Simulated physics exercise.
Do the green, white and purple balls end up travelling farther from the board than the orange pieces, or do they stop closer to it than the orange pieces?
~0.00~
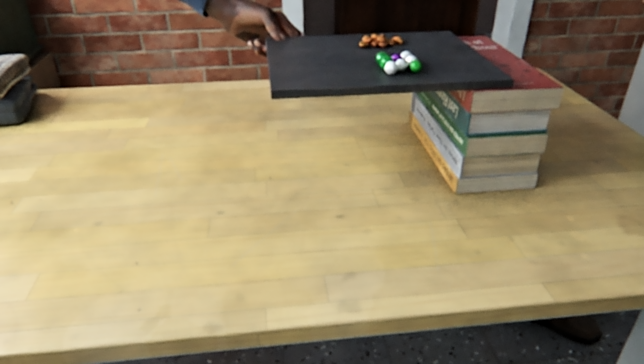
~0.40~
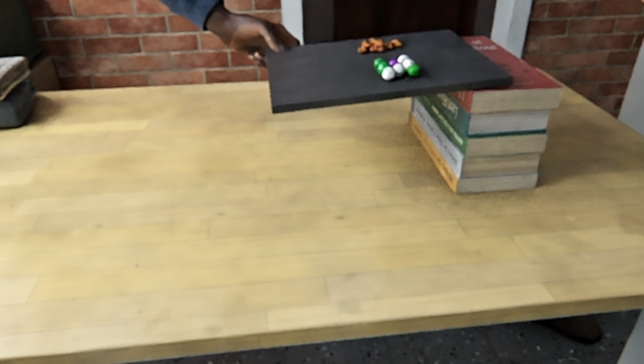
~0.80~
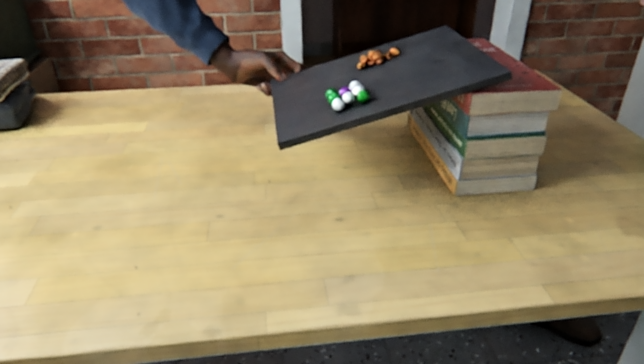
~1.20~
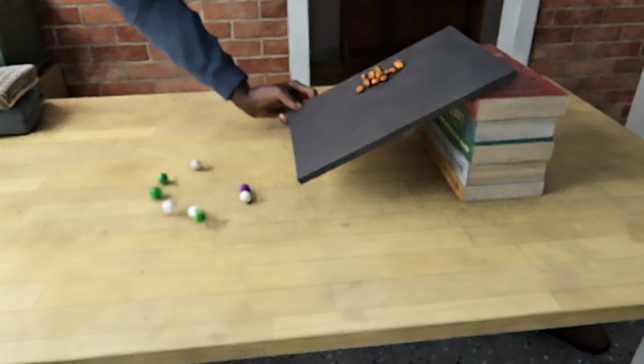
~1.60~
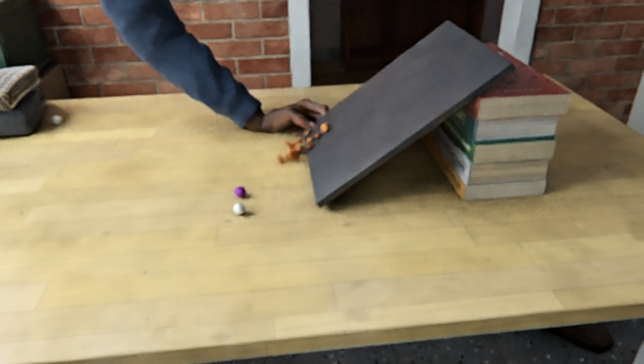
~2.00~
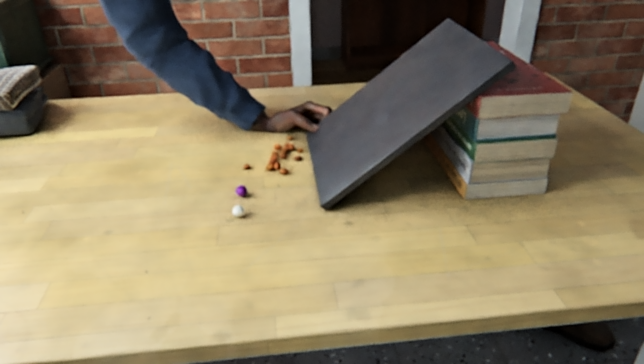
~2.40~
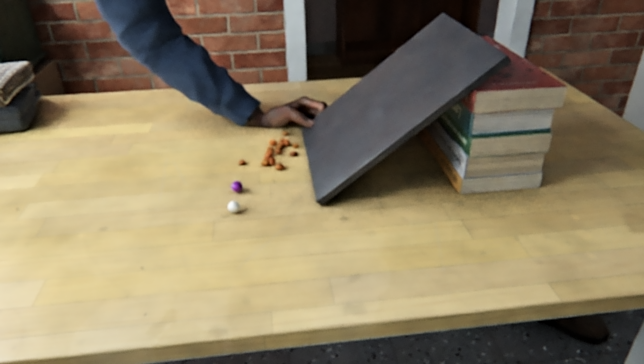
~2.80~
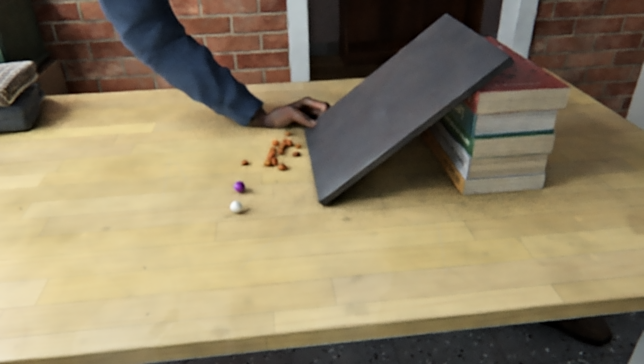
The balls travel farther, scattering across the table until most are gone from it, while the orange pieces settle close to the board's lower edge.
